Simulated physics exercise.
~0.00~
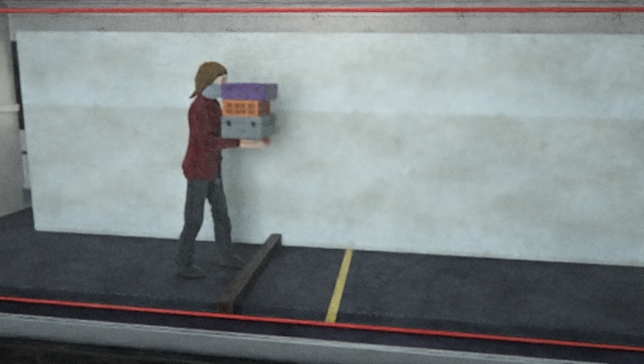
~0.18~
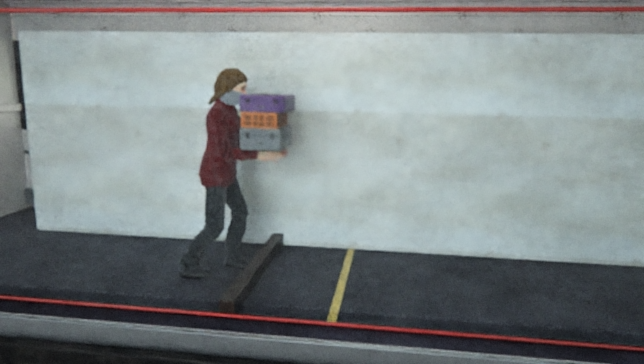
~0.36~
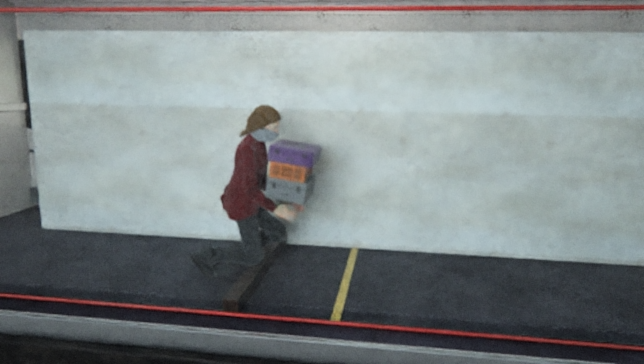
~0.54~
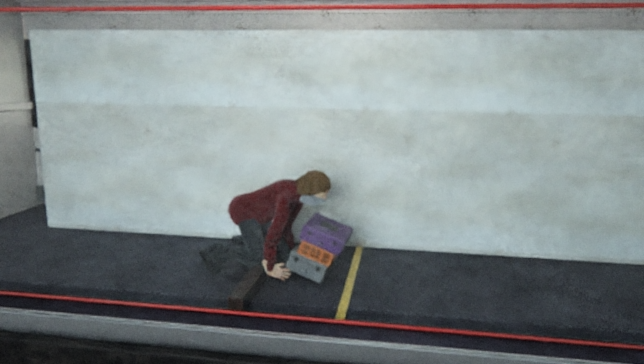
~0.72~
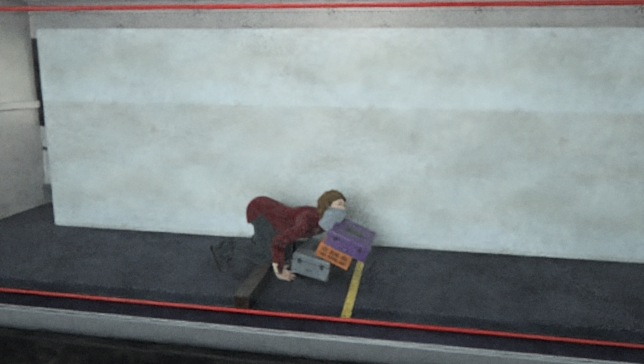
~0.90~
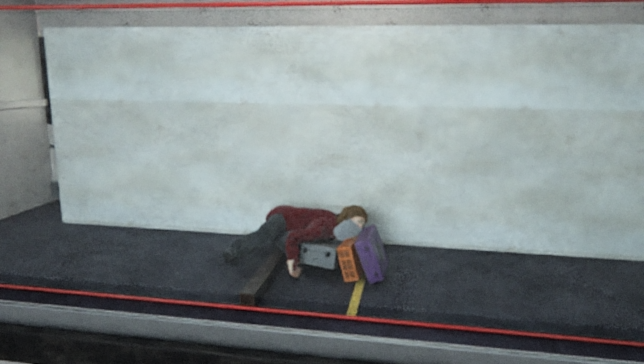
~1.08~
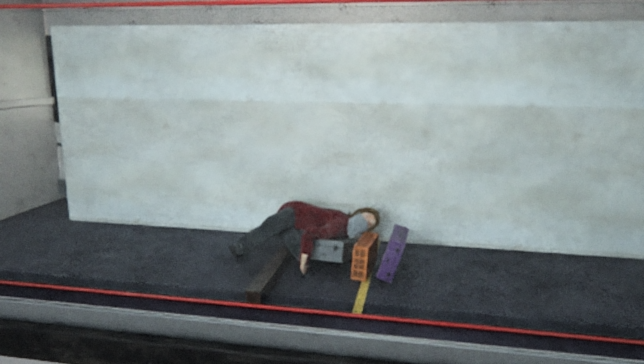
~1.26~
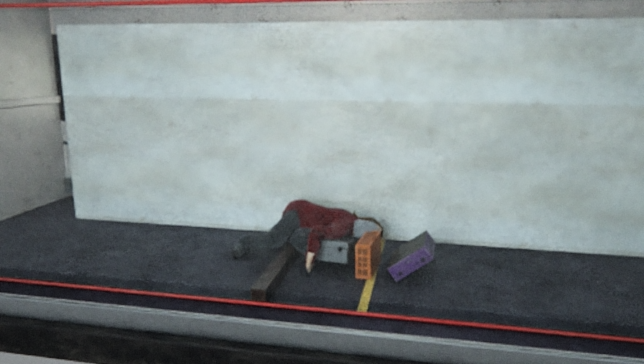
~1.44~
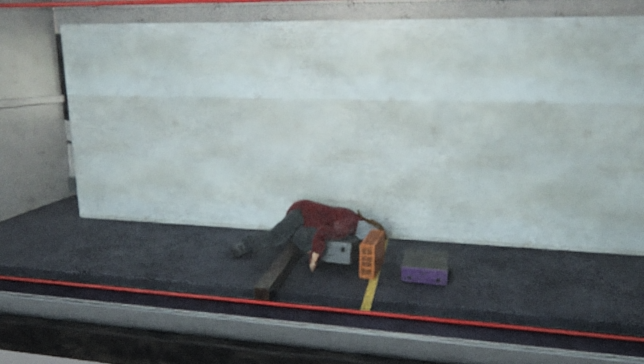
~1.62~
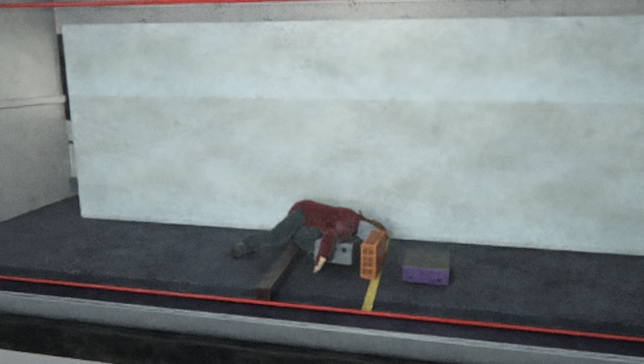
A porter in a dark red top and grey trousers carries a stack of purple toolbox, orange crate and grey toolbox along a dark floor, seen from the side before a pale wall. A low dark rail lies ahead, with a yellow line beyond it to the right. The porter pitches forward over the rail, arms dropping, and the stack tips and spreads. The purple toolbox tumbles rightward across the line and ends upside down. The porter lies still, slumped over the grey toolbox, head short of the line, beside the orange crate standing on end.
